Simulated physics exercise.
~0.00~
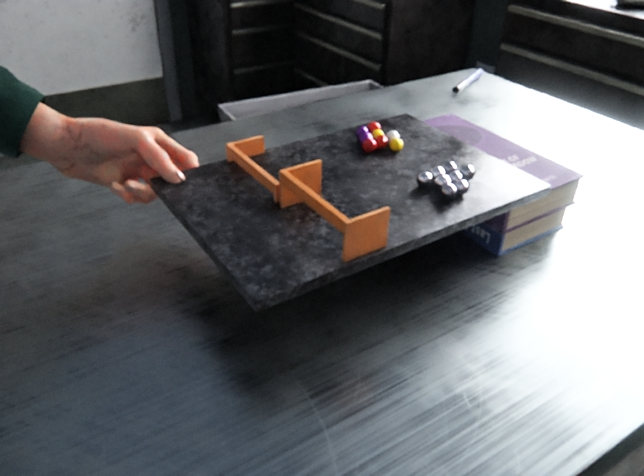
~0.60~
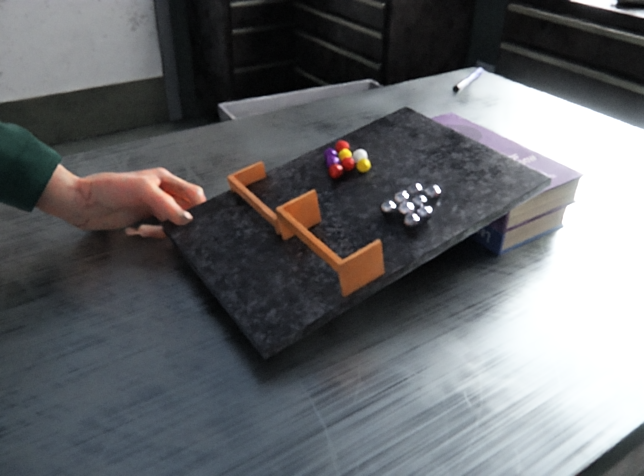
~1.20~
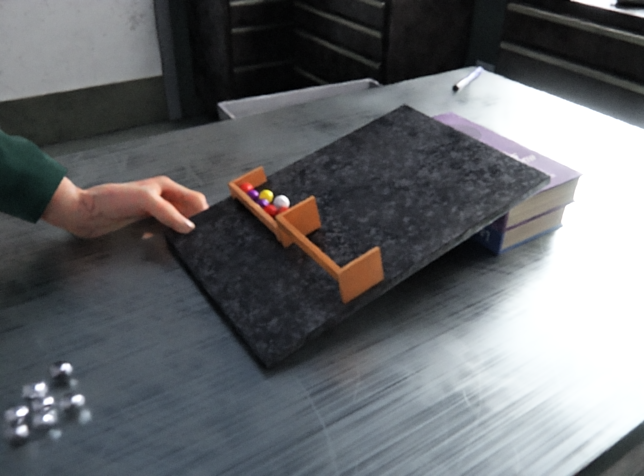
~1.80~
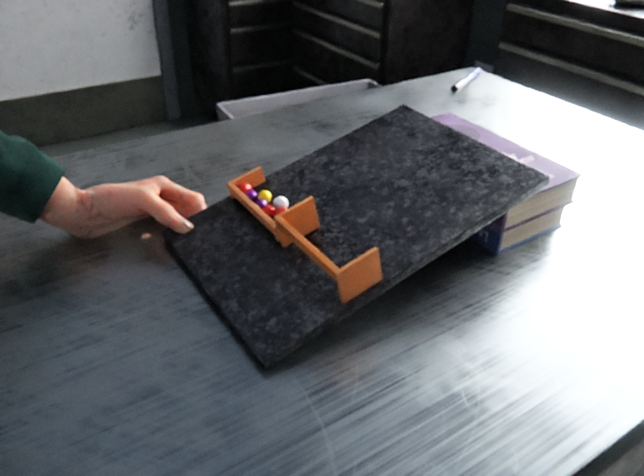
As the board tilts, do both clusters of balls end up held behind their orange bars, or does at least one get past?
One gets past. The silver balls in front roll on beyond their bar and off the board, while the colourful balls at the back end up behind theirs.
